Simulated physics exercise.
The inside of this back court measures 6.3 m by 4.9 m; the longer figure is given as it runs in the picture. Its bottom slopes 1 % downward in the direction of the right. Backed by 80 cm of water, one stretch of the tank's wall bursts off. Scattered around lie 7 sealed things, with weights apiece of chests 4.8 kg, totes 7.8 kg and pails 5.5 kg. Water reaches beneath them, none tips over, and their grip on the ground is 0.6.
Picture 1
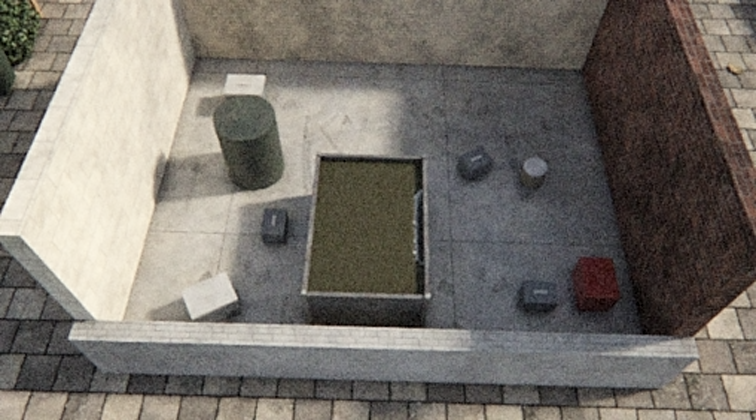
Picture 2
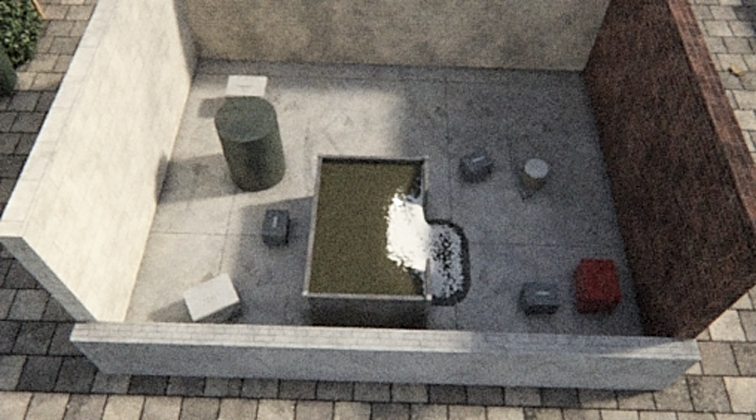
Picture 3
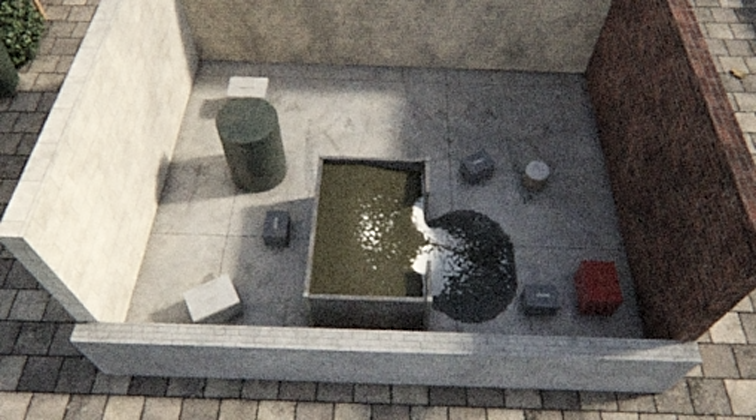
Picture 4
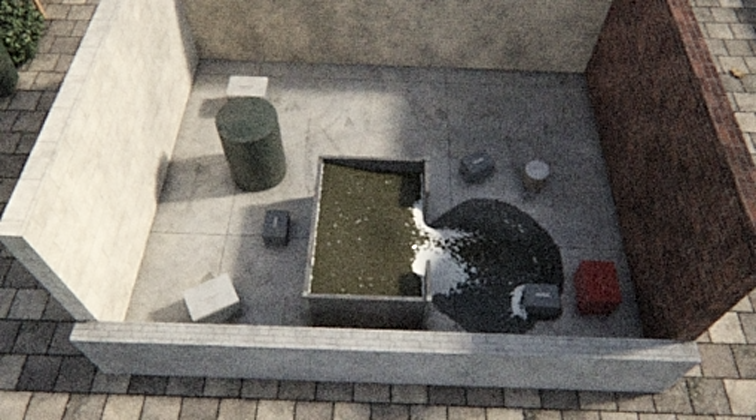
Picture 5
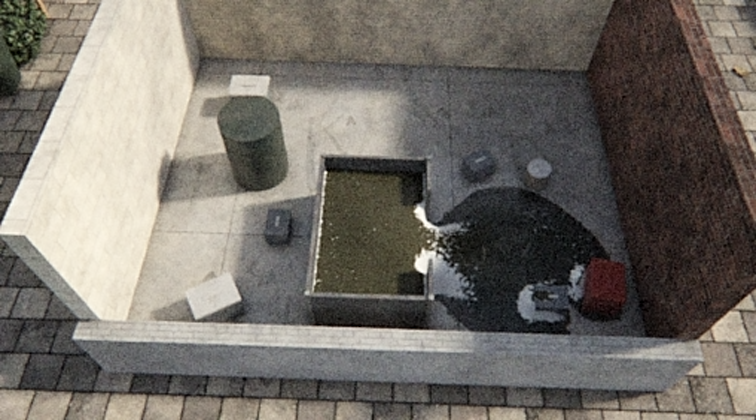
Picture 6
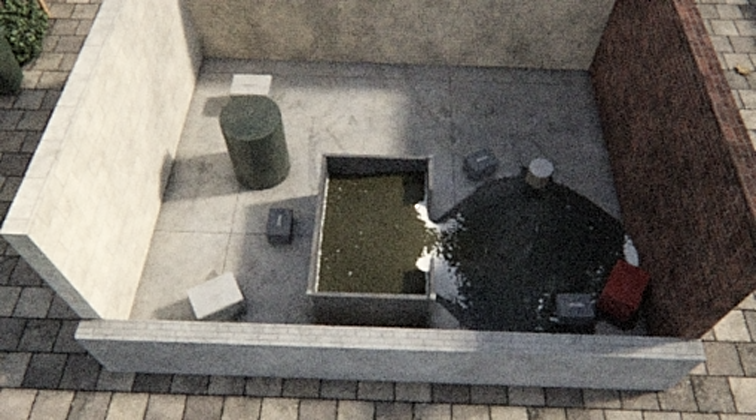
In a walled court, water bursts from a tank's right side, spreads and shifts a red chest.
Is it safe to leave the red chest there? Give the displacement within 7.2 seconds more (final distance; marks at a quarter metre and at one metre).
The red chest? It ends well clear of its start.
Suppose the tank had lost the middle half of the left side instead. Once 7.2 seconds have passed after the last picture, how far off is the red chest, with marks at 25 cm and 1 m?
The red chest remains where it was.
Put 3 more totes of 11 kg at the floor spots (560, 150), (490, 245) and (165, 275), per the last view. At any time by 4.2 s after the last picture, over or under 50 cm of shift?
The first one ends up beyond that, the second beyond that, the third inside that.
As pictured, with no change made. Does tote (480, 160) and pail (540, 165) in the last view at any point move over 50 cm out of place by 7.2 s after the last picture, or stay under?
First one stayed inside, second one went too far.
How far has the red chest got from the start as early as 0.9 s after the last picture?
By then it has shifted roughly 40 cm.
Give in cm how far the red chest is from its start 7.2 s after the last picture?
Some 450 cm, give or take.
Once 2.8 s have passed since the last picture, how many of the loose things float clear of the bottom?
Total: 3.
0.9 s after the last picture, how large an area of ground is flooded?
Roughly 11.5 m2.
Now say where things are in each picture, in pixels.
The first picture shows the red chest at (600, 277) rests on the ground; water covers 2.5 m2; 0 of 7 have shifted.
The second picture shows the red chest at (601, 279) rests on the ground; 3.2 m2 under water; 0 of 7 have shifted.
The third picture shows the red chest at (602, 281) rests on the ground; 4.1 m2 under water; 0 of 7 have shifted.
The fourth picture shows the red chest at (601, 281) rests on the ground; 5.2 m2 under water; 0 of 7 have shifted.
The fifth picture shows the red chest at (609, 280) rests on the ground, 6 cm from its start; 6.4 m2 under water; 2 of 7 have shifted.
The sixth picture shows the red chest at (628, 283), on the bottom, 26 cm from its start; water covers 7.8 m2; 2 of 7 have shifted.
Then, 0.9 s after the last picture the red chest is near (647, 277), 0.4 m from its start, afloat; 2 afloat.
Then, 2.8 s after the last picture the red chest is near (599, 174), 1.5 m from its start, afloat; 3 afloat.
Then, 4.8 s after the last picture the red chest is near (530, 63), 3.6 m from its start, afloat; 2 afloat.
Then, 7.2 s after the last picture the red chest is near (388, 52), 4.7 m from its start, afloat; 4 afloat.
